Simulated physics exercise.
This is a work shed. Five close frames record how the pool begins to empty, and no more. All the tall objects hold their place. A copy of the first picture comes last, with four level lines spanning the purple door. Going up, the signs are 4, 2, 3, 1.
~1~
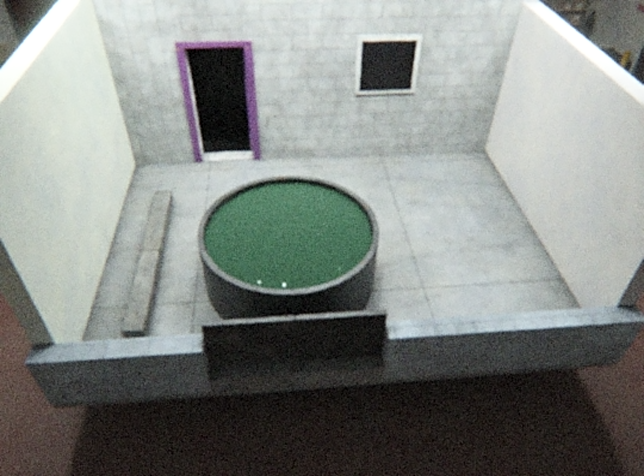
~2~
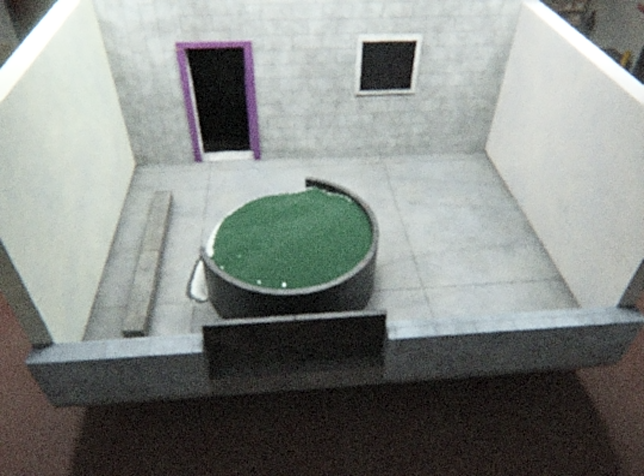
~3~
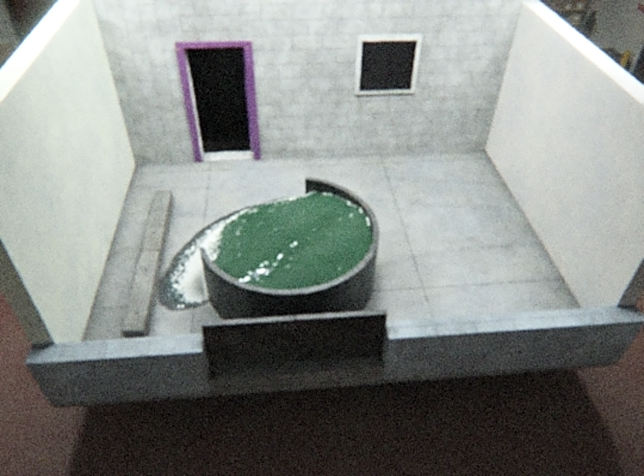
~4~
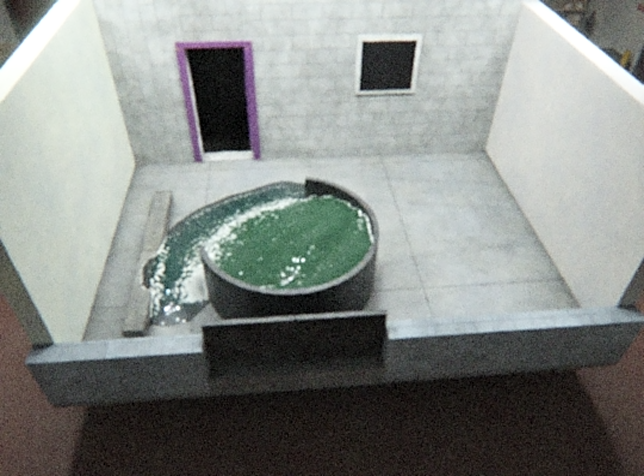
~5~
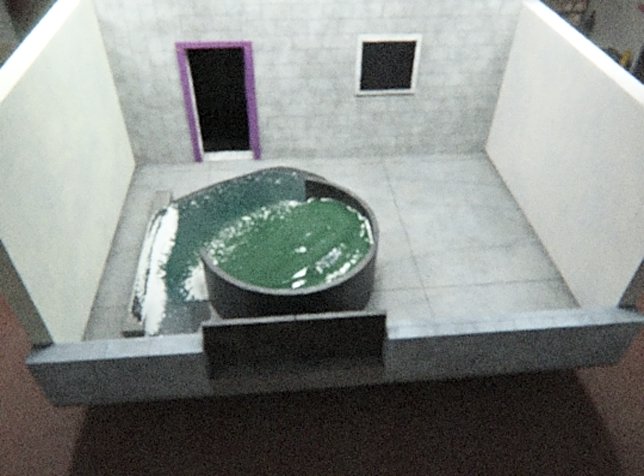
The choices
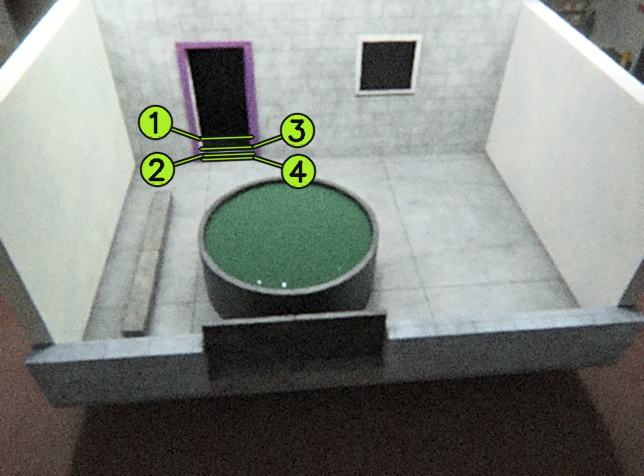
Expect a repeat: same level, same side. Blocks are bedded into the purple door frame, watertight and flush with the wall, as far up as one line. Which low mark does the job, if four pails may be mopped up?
Use mark 1.
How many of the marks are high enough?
One of them.
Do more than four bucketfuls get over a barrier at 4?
Yes.
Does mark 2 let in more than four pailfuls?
Yes.
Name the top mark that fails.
Mark 3.
On the marked copy, 1 at (226, 137); 2 at (228, 154); 3 at (227, 147); 4 at (228, 158); from the bottom up 4, 2, 3, 1.
With 1, a splash gets over, under a bucket.
With 2, dozens of bucketfuls pour in.
With 3, about 10 bucketfuls get in.
With 4, dozens of bucketfuls pour in.
